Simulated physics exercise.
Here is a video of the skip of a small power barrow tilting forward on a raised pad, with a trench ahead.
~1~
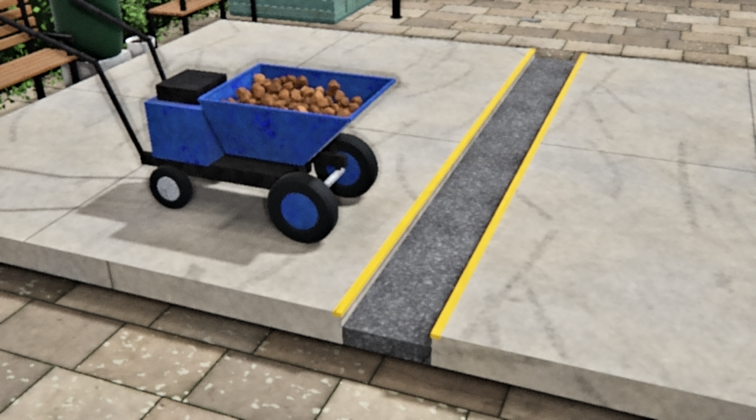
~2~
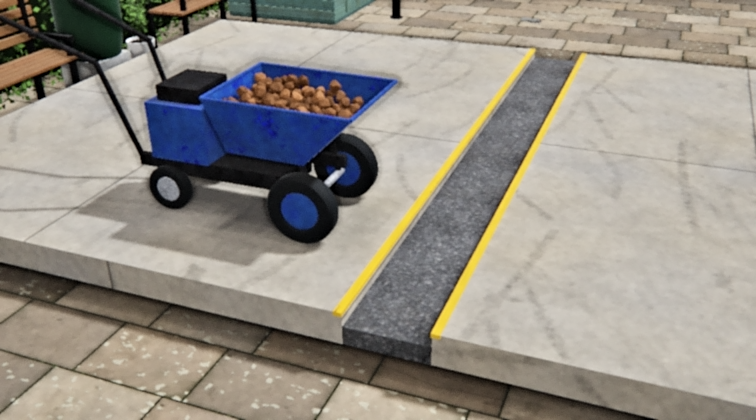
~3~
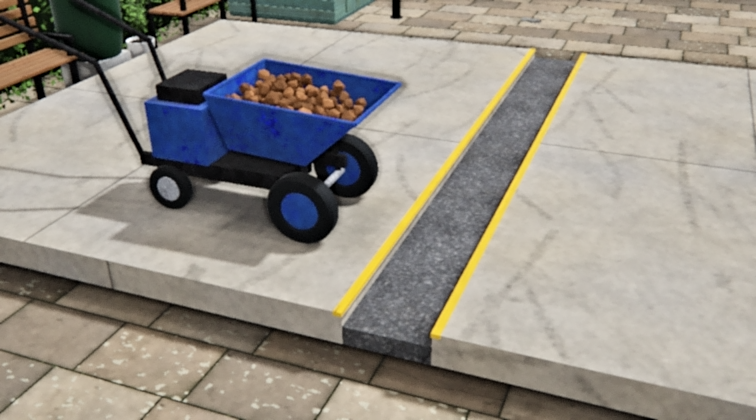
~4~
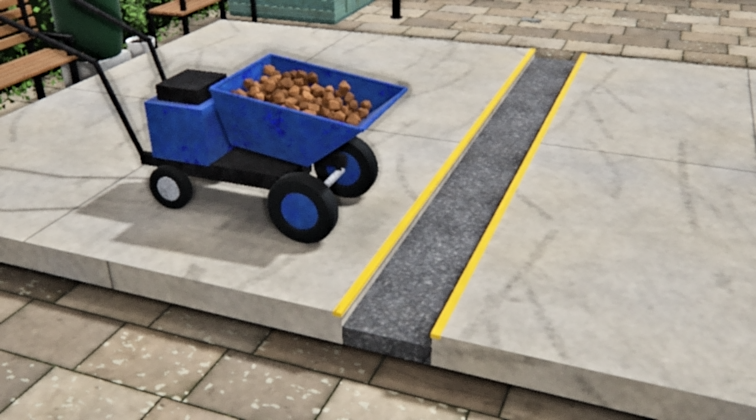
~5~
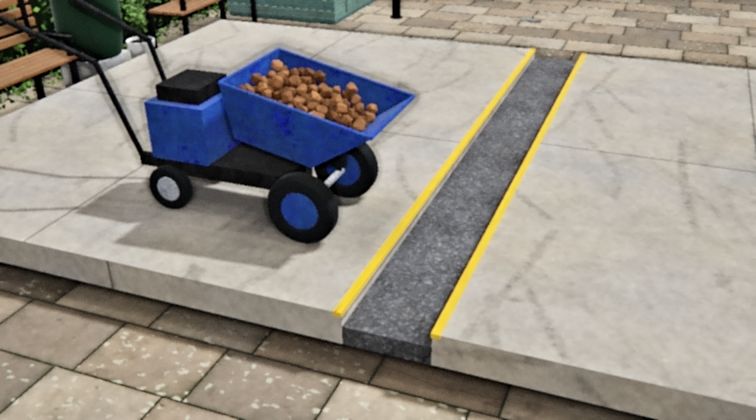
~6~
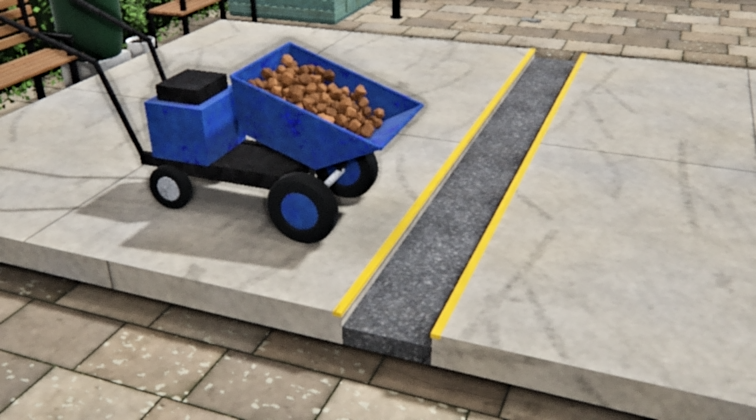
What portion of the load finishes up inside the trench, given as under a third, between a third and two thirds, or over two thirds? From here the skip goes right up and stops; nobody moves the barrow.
Honestly, the trench gets a third to two-thirds of the load.
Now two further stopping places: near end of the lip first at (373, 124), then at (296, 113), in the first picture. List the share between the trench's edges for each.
Result: Try 1 = 20 %, try 2 = 60 %.
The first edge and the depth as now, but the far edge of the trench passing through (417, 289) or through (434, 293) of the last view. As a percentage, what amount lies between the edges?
Close to 10 per cent in the first, close to 30 per cent in the second.
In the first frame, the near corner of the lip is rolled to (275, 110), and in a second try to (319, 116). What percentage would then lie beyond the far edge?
Position 1: Near 0 %; position 2: Near 10 %.
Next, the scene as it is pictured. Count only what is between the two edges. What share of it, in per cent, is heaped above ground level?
Something like 40 in a hundred.
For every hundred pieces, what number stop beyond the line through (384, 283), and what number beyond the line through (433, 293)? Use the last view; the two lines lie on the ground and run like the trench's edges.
About 60 percent, then about 30 percent.
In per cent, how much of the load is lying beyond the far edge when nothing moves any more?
It works out to close to 15 per cent.
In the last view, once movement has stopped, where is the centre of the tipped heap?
(461, 243).
Shortly afterwards, skip tipped steeply; the whole lot in the skip.
Next, skip tipped right over; near two thirds in the skip; near a third in or heaped over the trench; only a few beyond it.
Some moments later, skip tipped right over; near a third in the skip; near half in or heaped over the trench; a little beyond it.
In the end, skip tipped right over; near a third in the skip; near half in or heaped over the trench; a little beyond it.
